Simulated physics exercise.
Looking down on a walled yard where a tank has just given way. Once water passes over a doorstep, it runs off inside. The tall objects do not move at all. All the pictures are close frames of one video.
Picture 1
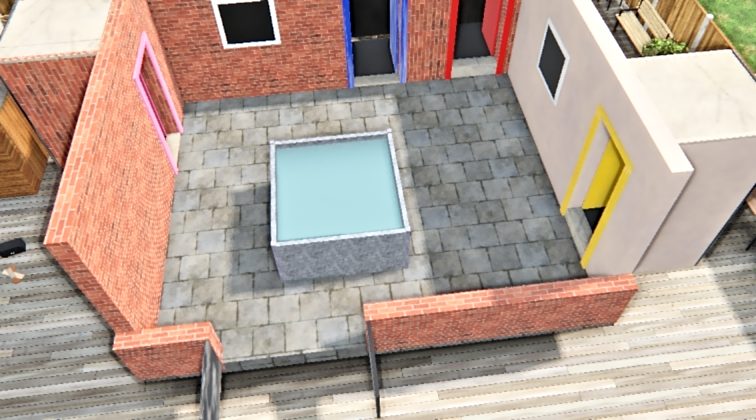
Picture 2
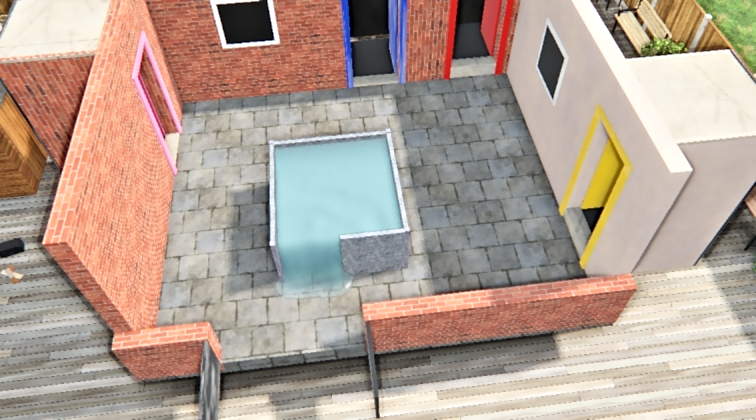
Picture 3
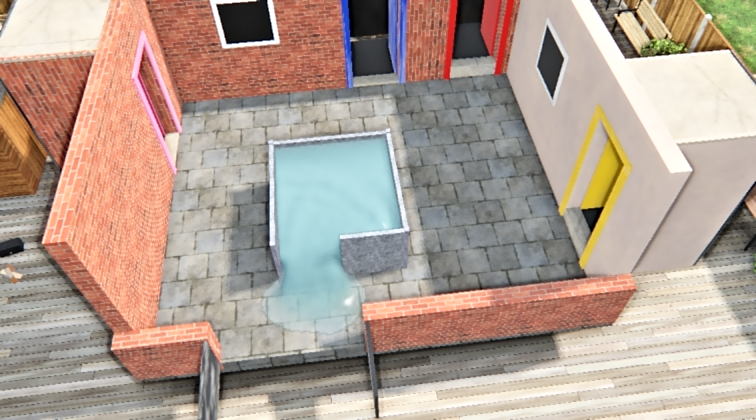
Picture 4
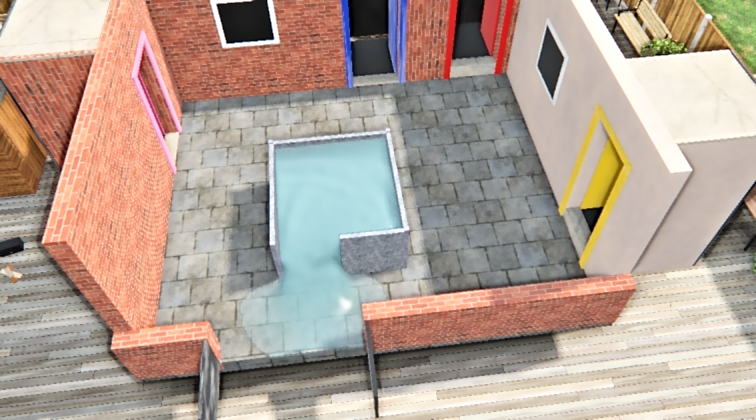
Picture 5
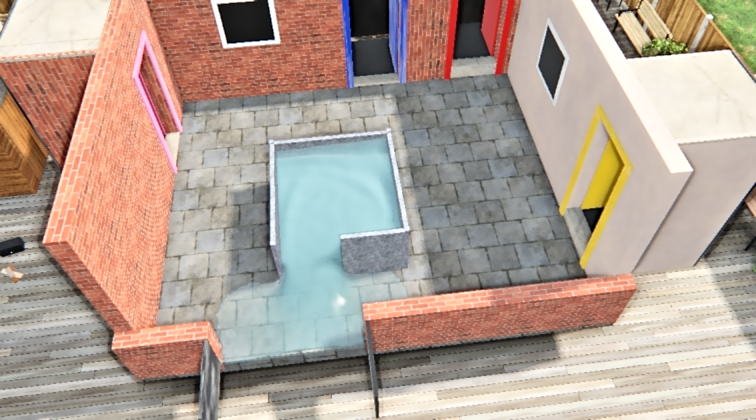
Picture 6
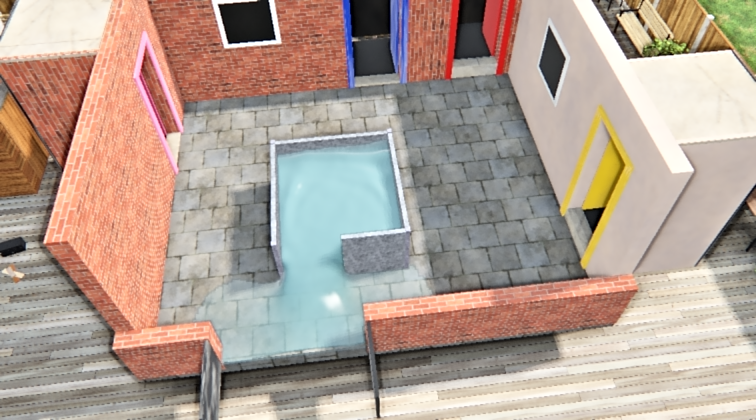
A walled yard held a square tank of still water until part of its front side opened, and water poured out toward the gap in the low brick wall, spreading across the grey paving.
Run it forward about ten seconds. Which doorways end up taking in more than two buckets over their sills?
The pink door will pass two buckets at most; the yellow door will pass two buckets at most; the blue door will pass two buckets at most; the red door will pass two buckets at most.
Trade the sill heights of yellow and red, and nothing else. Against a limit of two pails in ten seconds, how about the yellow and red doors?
Yellow: Within the limit; red: Within the limit.
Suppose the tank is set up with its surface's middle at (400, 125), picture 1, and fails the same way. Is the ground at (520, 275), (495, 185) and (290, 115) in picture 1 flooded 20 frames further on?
Going through the three spots in turn: Gets wet, gets wet, stays untouched.
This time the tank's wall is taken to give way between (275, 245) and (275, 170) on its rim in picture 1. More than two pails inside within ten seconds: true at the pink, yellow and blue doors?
In that case the pink overshoots, the yellow stays within limits and the blue stays within limits.
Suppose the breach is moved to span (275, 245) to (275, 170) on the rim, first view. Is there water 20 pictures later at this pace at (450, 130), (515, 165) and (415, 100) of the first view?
Untouched, untouched, submerged.
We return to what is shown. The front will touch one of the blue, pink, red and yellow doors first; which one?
Looks like the yellow door.
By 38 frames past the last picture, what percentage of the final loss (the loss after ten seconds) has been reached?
I'd estimate some 85 per cent.
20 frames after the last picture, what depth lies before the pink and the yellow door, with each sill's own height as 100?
Roughly 20 % and 20 %, respectively.
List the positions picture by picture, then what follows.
Still water in the tank at (336, 187), in the first picture.
The front is at (279, 284), out from the gap at (313, 265), in the second picture.
Water pours out at (312, 265) and has run to a hidden place, in the third picture.
Water pours out at (312, 266) and has run to a hidden place, in the fourth picture.
Water pours out at (313, 266) and has run to a hidden place, in the fifth picture.
The front is at a hidden place, out from the gap at (314, 266), in the sixth picture.
A moment on, water covers 15 % of the floor; the pink door not reached, the yellow door not reached, the blue door not reached, the red door not reached.
Next, water covers 25 % of the floor; the pink door not reached, the yellow door wet at the sill, nothing in, the blue door not reached, the red door not reached.
Then, water covers 30 % of the floor; the pink door not reached, the yellow door wet at the sill, nothing in, the blue door not reached, the red door not reached.
Later, water covers 30 % of the floor; the pink door wet at the sill, nothing in, the yellow door wet at the sill, nothing in, the blue door not reached, the red door not reached.
In the end, water covers 40 % of the floor; the pink door wet at the sill, nothing in, the yellow door wet at the sill, nothing in, the blue door not reached, the red door not reached.
